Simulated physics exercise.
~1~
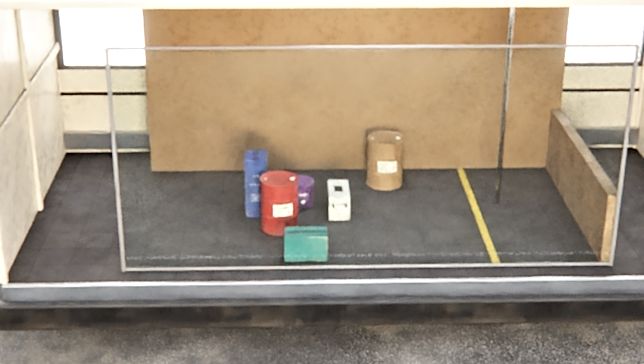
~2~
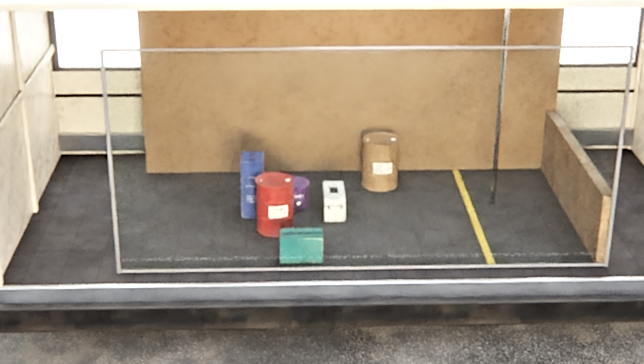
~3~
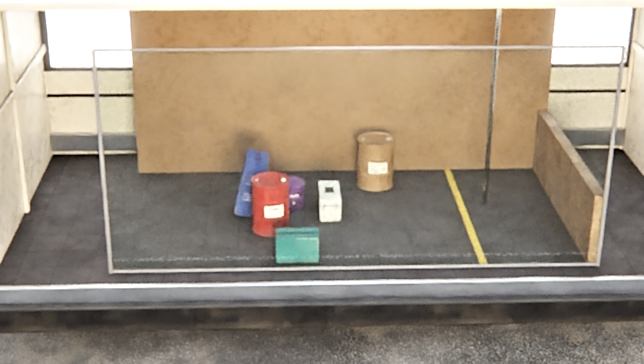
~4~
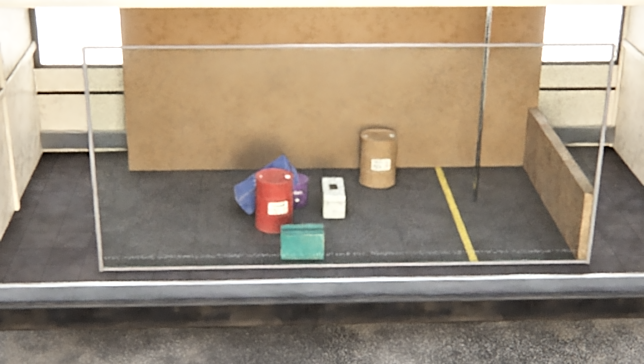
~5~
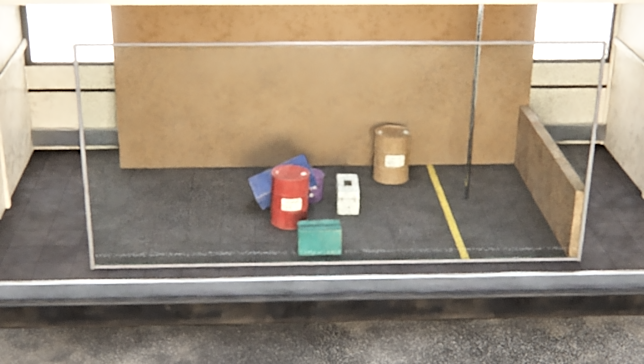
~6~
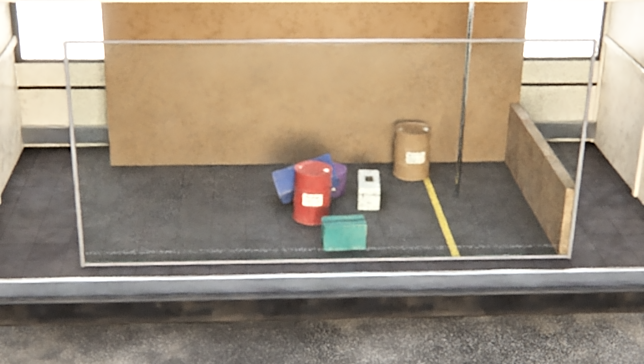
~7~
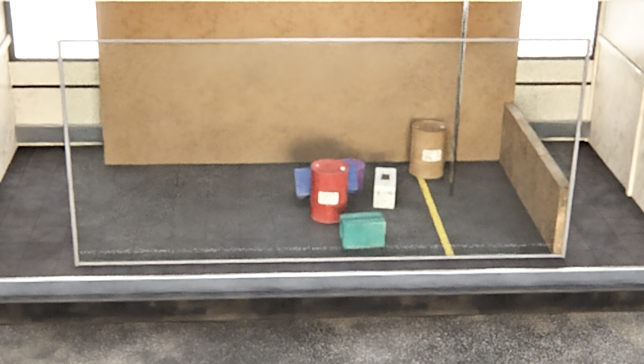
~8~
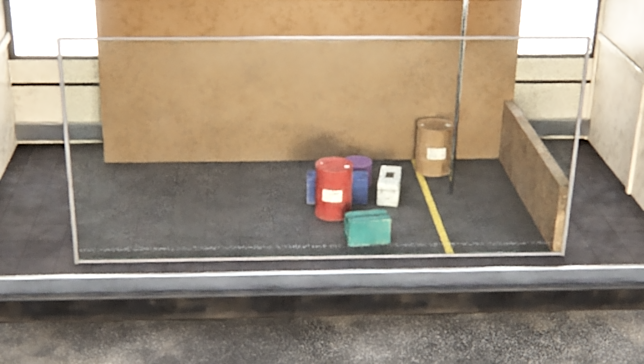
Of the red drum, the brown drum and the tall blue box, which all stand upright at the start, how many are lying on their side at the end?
One of them is lying on its side at the end, the tall blue box. The red drum and the brown drum are still upright.
A wide bay with a dark floor and a tan back panel is seen from the front and slightly above, as the view drifts a little to the right. A red drum stands on the left among a tall blue box, a purple bucket, a white toolbox and a teal carton, while a brown drum stands nearer a yellow line. The blue box leans to the right and topples onto its side behind the red drum. Meanwhile, everything loose slides to the right. The brown drum ends upright past the line, and the other things stop short of it.
